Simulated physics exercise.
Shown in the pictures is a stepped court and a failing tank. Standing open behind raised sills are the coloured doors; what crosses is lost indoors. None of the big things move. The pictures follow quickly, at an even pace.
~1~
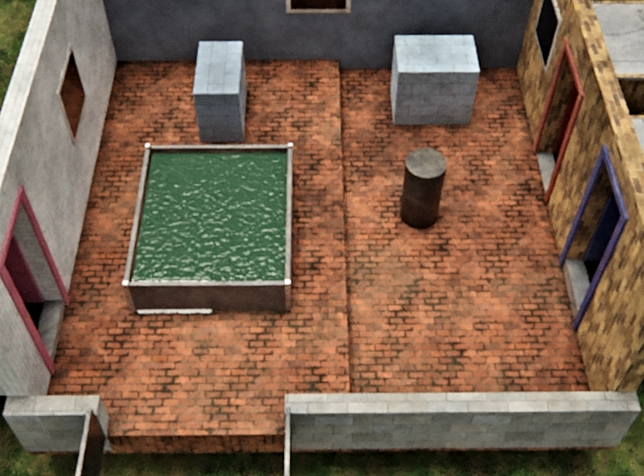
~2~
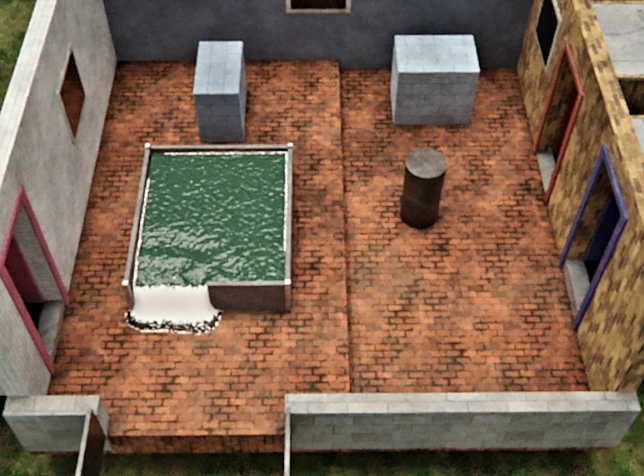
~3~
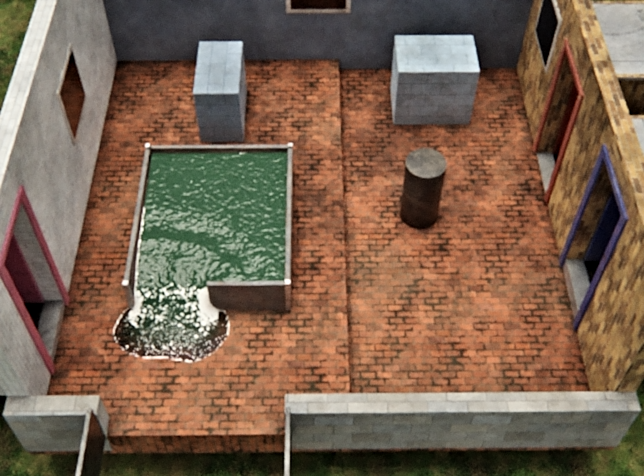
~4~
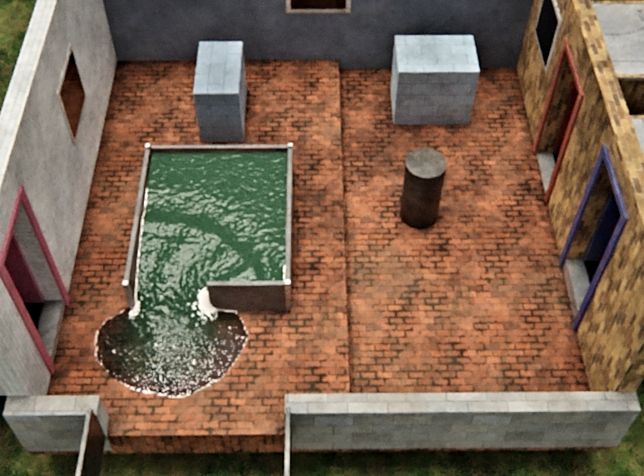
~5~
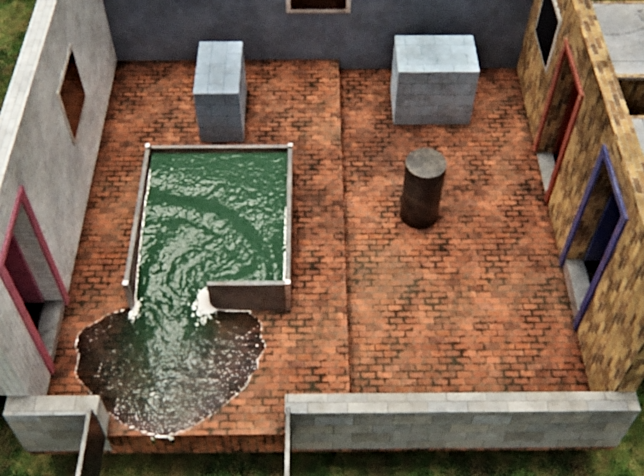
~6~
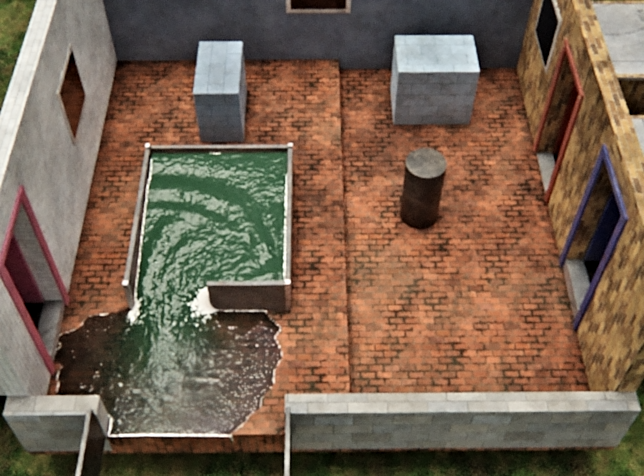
A walled courtyard paved in red-orange brick, with a slight step down its middle, is seen from high above by a camera that stays still. A tank of green water stands on the left, two pale grey blocks at the back and a dark cylinder right of centre, with a pink-framed doorway left and red and blue ones right. The tank's front opens at its left side, and water pours out foaming, spreading across the bricks in a widening dark pool towards the left wall and front opening.
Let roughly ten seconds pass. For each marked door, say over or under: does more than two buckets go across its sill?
As I see it, the blue door will keep to two buckets, the pink door will keep to two buckets, the red door will keep to two buckets.
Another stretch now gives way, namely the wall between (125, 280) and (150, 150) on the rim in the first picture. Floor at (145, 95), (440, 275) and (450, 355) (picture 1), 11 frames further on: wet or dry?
First soaked, second unwetted, third unwetted.
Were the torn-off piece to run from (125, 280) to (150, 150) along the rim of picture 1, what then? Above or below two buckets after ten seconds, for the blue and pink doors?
Result - blue door undershoots, pink door overshoots.
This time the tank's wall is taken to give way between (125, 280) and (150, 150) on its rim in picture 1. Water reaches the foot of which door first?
It's the door marked pink.
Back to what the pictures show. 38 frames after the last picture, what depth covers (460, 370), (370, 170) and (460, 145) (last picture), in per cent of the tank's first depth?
The three come to some 0, 0 and 0 per cent respectively.
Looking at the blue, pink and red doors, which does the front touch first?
I'd say the one in pink.
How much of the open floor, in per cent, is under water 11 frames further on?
That should be about 10 %.
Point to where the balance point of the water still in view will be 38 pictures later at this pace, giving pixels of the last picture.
My reading is close to (183, 252).
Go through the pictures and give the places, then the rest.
The first frame shows the water tank at (214, 214) is whole and still.
In the second frame, water pours out at (172, 299) and has run to (213, 321).
In the third frame, water pours out at (172, 300) and has run to (206, 349).
In the fourth frame, the front is at (188, 388), out from the gap at (172, 301).
In the fifth frame, water pours out at (172, 301) and has run to a hidden place.
In the sixth frame, the front is at a hidden place, out from the gap at (172, 300).
A moment on, water covers 10 % of the floor; the blue door not reached, the pink door wet at the sill, nothing in, the red door not reached.
Next, water covers 10 % of the floor; the blue door not reached, the pink door wet at the sill, nothing in, the red door not reached.
Then, water covers 20 % of the floor; the blue door not reached, the pink door under two buckets in, the red door not reached.
Later, water covers 25 % of the floor; the blue door not reached, the pink door under two buckets in, the red door not reached.
In the end, water covers 30 % of the floor; the blue door not reached, the pink door under two buckets in, the red door not reached.
